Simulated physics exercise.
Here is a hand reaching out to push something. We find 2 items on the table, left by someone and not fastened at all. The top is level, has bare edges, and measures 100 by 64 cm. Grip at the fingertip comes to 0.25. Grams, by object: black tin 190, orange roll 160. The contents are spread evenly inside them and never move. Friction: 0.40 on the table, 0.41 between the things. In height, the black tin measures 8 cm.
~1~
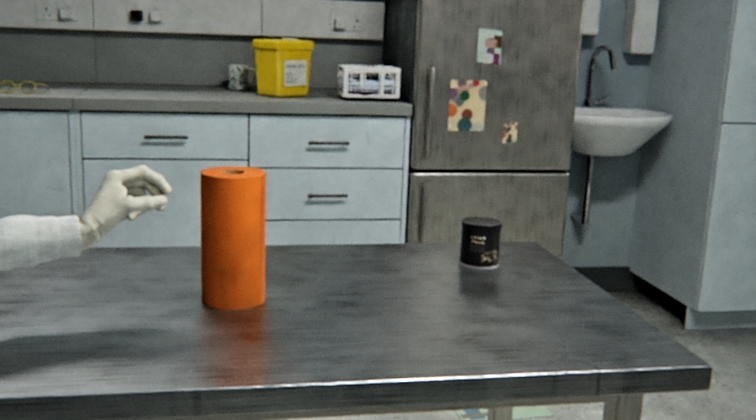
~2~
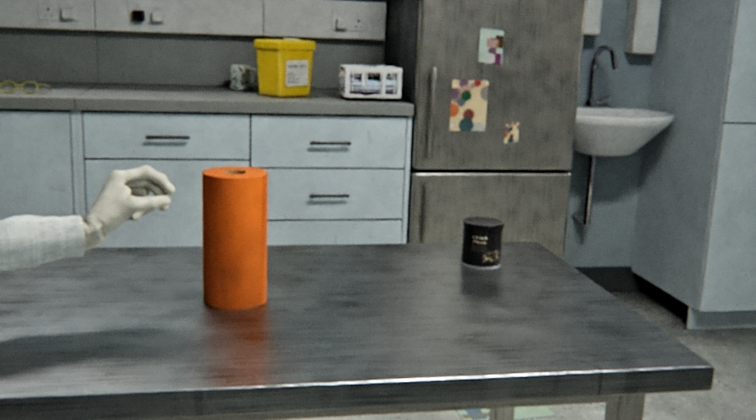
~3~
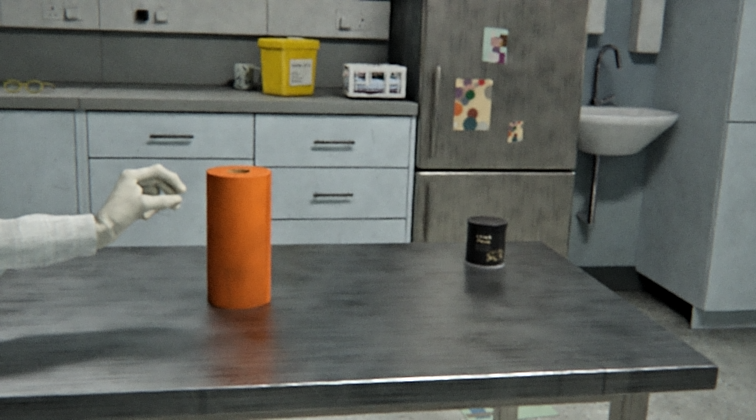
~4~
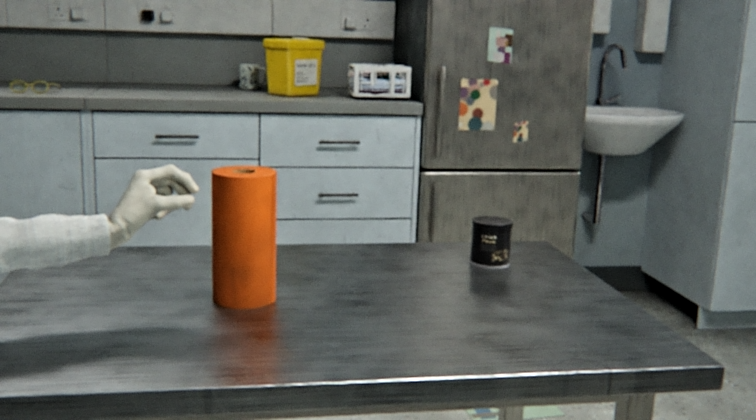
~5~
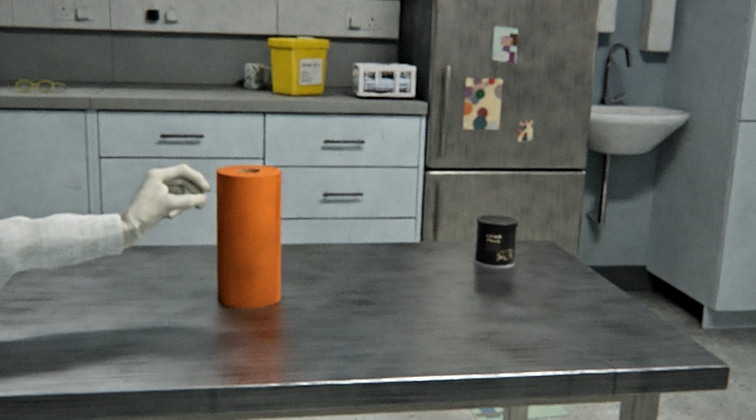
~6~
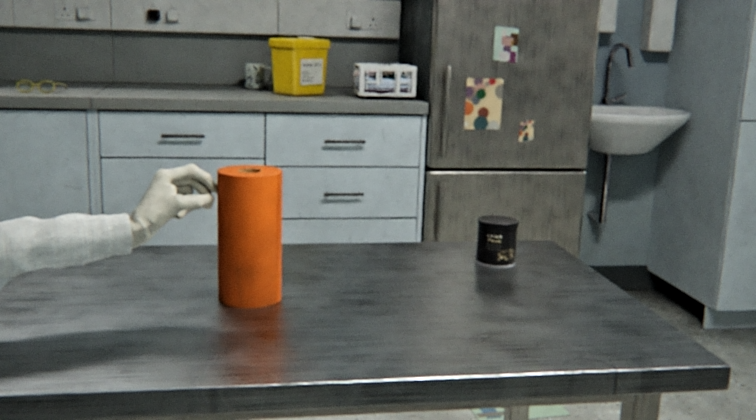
White-gloved hand edging right toward an orange roll on a metal table, black tin standing apart, as the view drifts slightly left.
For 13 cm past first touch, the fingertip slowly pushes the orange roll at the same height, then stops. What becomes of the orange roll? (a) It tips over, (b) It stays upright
It tips over.
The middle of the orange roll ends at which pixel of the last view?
In the last view its middle sits roughly at (350, 266).
Then, 0.40 s on from there, finger moved 8 cm; orange roll 12° off upright near (265, 230).
Then, 1.00 s on from there, finger moved 14 cm; orange roll 37° off upright near (296, 229).
Then, 1.20 s on from there, finger moved 15 cm; orange roll on its side near (341, 257).
Then, 1.30 s on from there, finger moved 16 cm; orange roll on its side near (350, 266).
In the end, toppled on the table, orange roll; black tin under 5 cm from the start. At the end, from the last picture's camera, orange roll near (350, 266).
